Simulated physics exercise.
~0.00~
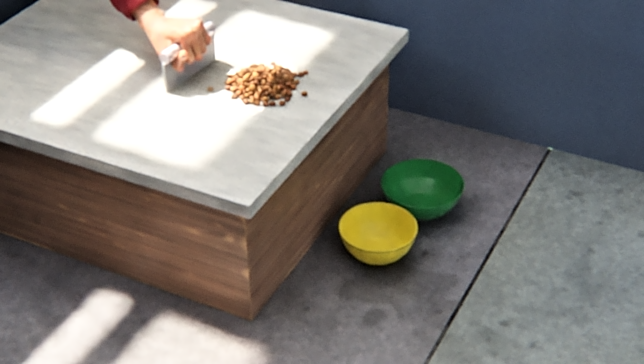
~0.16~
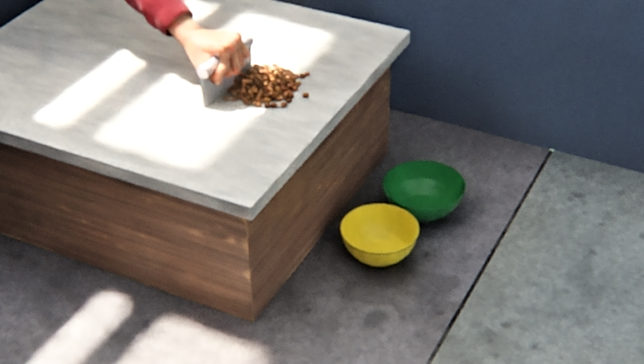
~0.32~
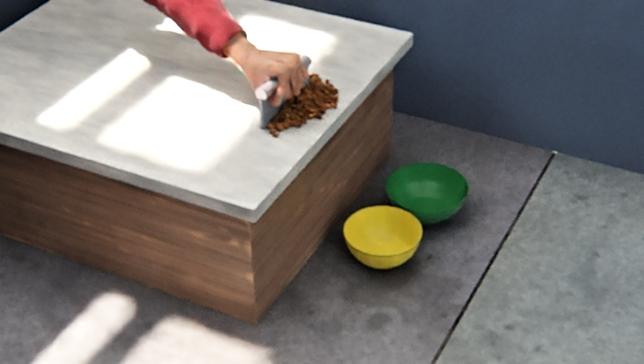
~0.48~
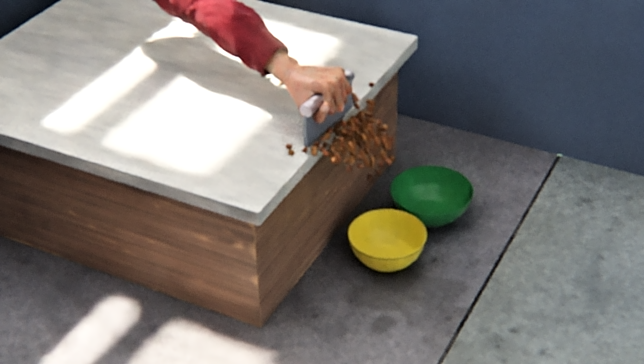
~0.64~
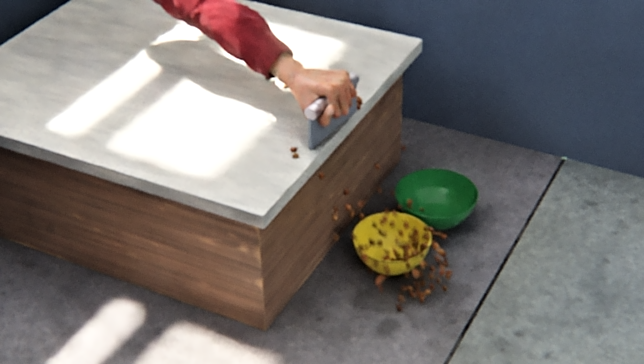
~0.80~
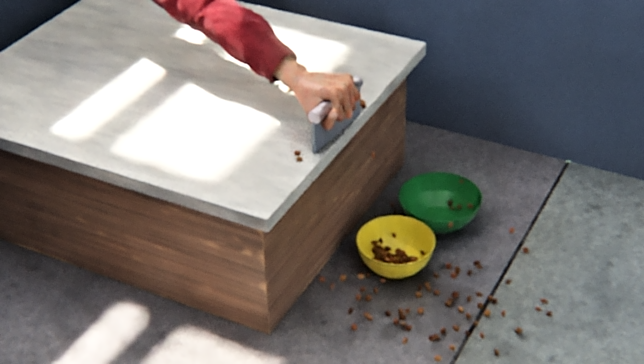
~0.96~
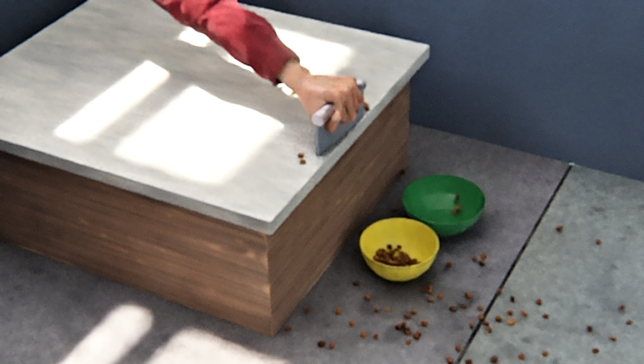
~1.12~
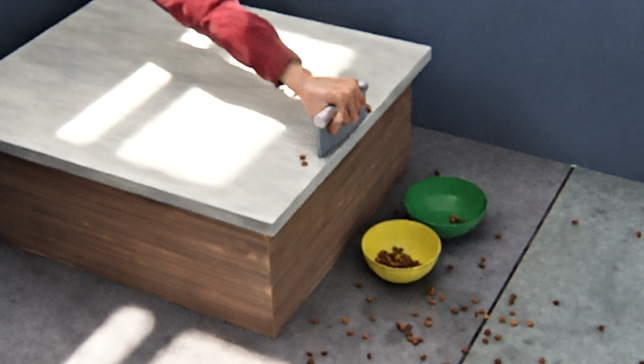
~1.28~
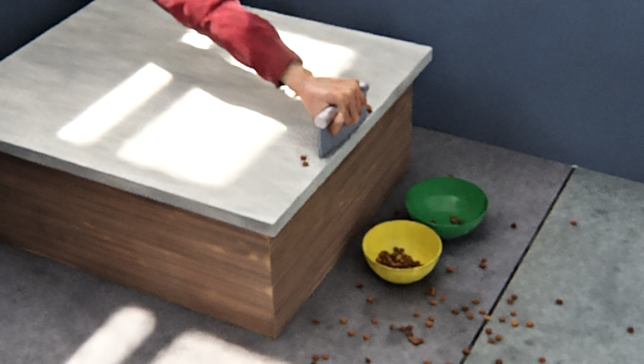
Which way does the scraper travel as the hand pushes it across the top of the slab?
It moves to the right, pushing the kibble toward the edge above the bowls.
